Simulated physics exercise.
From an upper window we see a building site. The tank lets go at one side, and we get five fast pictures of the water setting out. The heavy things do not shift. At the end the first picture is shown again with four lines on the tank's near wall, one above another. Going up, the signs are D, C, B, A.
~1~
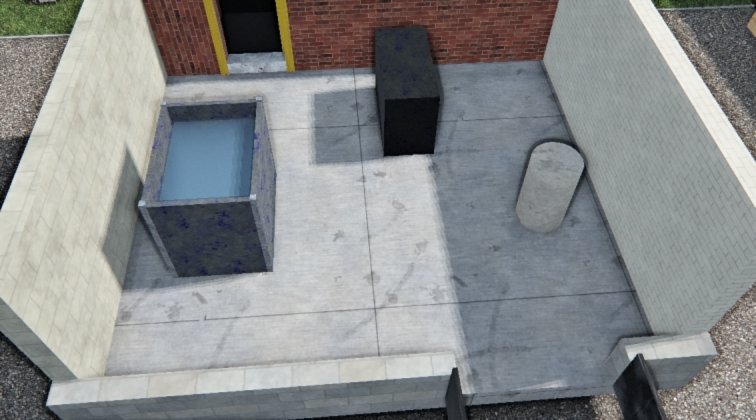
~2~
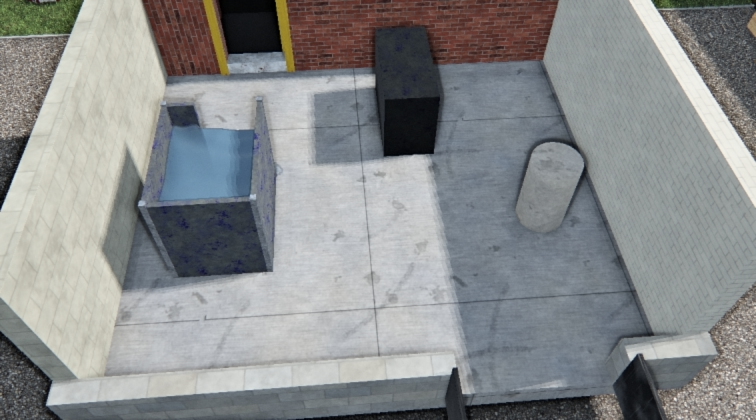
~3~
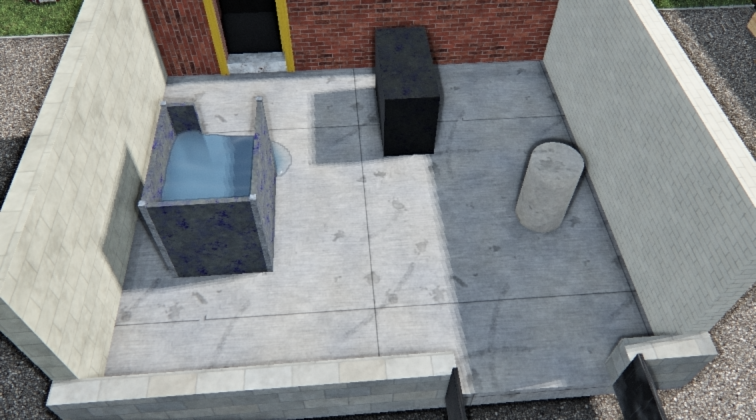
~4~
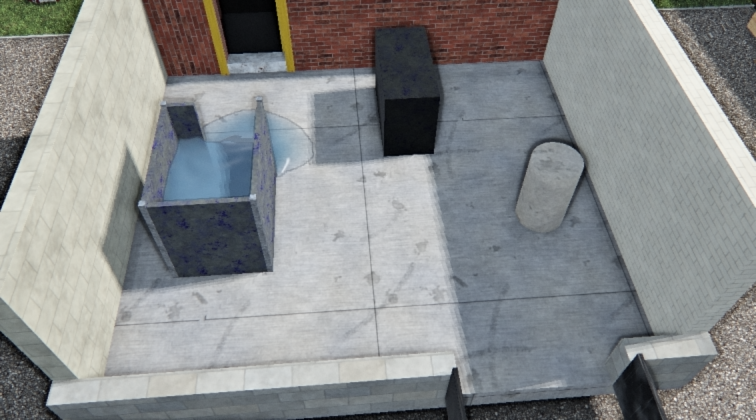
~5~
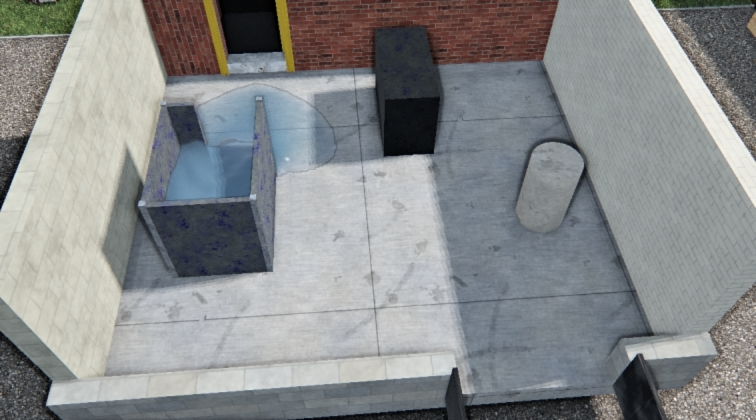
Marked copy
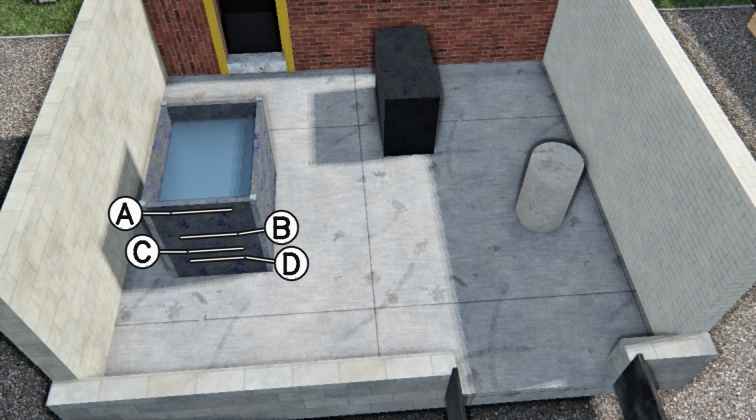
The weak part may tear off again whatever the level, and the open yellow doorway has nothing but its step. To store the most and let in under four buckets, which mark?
C is the one.
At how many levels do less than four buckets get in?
Two of the four.
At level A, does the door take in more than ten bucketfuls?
Yes, it does.
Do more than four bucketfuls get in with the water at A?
Yes.
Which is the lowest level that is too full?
That is level B.
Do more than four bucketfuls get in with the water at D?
No, that is safe.
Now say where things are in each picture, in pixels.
The first picture shows water in the tank at rest, its middle at (210, 163); foot of the yellow doorway at (258, 72); open gate at (539, 342).
The second picture shows front seen at (278, 171), 1 % of the ground wet.
The third picture shows front seen at (283, 167), 2 % of the ground wet.
The fourth picture shows front seen at (292, 129), 6 % of the ground wet.
The fifth picture shows front seen at (313, 112), 12 % of the ground wet.
On the marked copy, A at (200, 211); B at (209, 235); C at (215, 250); D at (218, 259); from the bottom up D, C, B, A.
Choosing A, dozens of bucketfuls pour in.
Choosing B, about 8 bucketfuls get in.
Choosing C, a splash gets over, under a bucket.
Choosing D, nothing gets over.
